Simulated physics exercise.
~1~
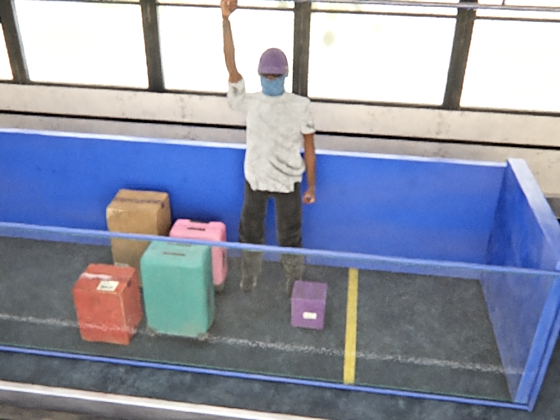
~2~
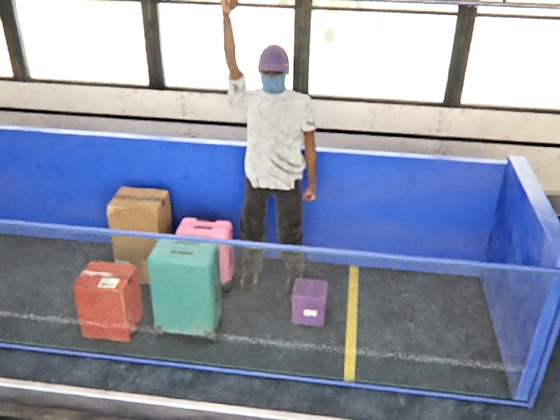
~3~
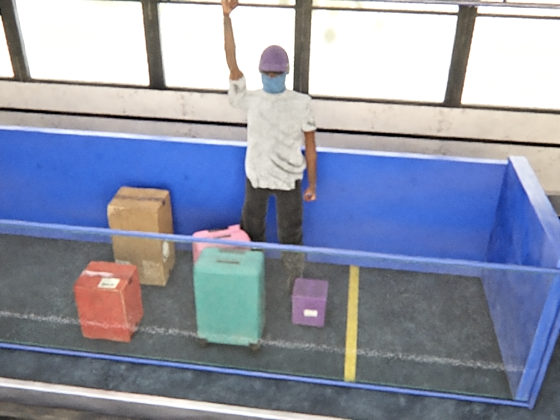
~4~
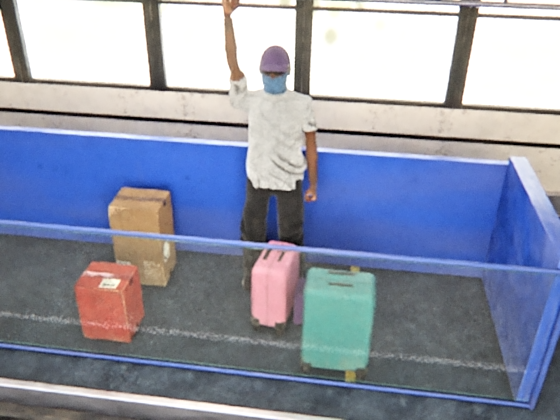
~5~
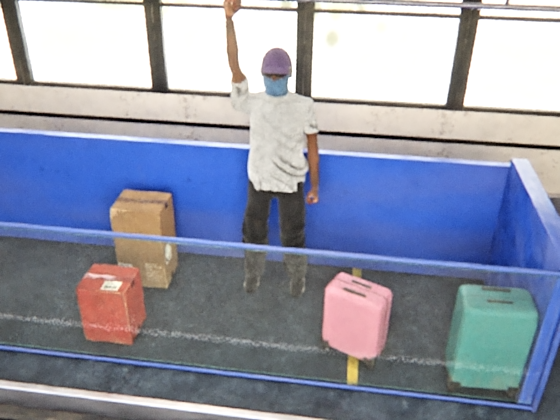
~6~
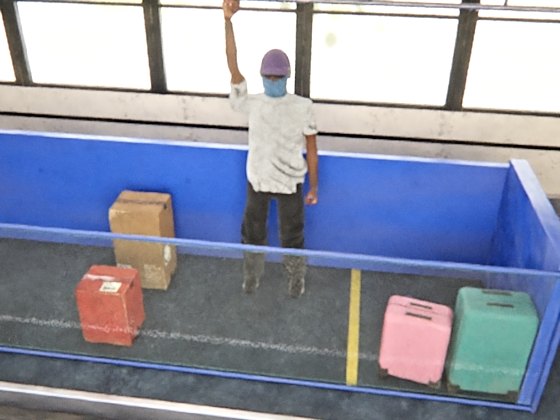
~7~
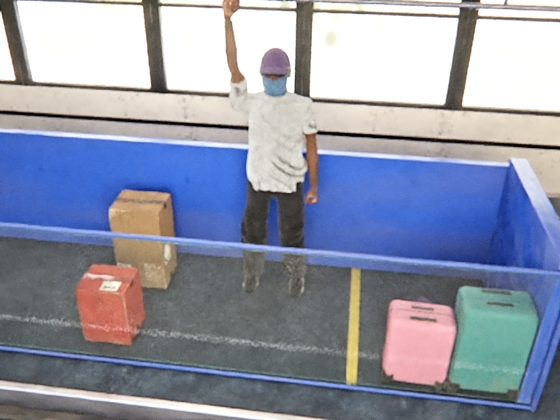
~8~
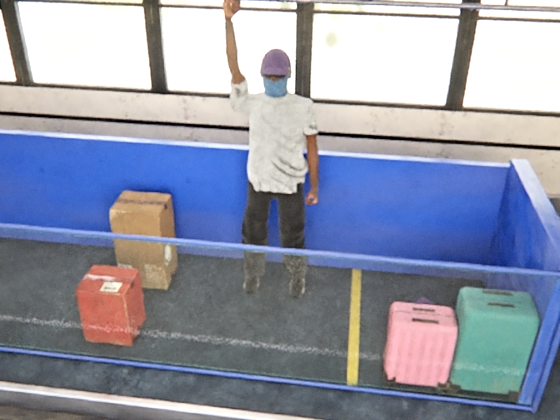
At first, a person in a cap and face covering stands with one arm raised in a blue-walled bay, with a brown bag, a red pack, a pink case and a teal case to the left and a small purple tub to the right. The teal case starts rolling right, and the pink one follows. The pink case passes in front of the tub, which drops out of view. Both cases cross the yellow line upright, the teal one leading. They come to rest side by side near the right end, while the person, brown bag and red pack stay put.
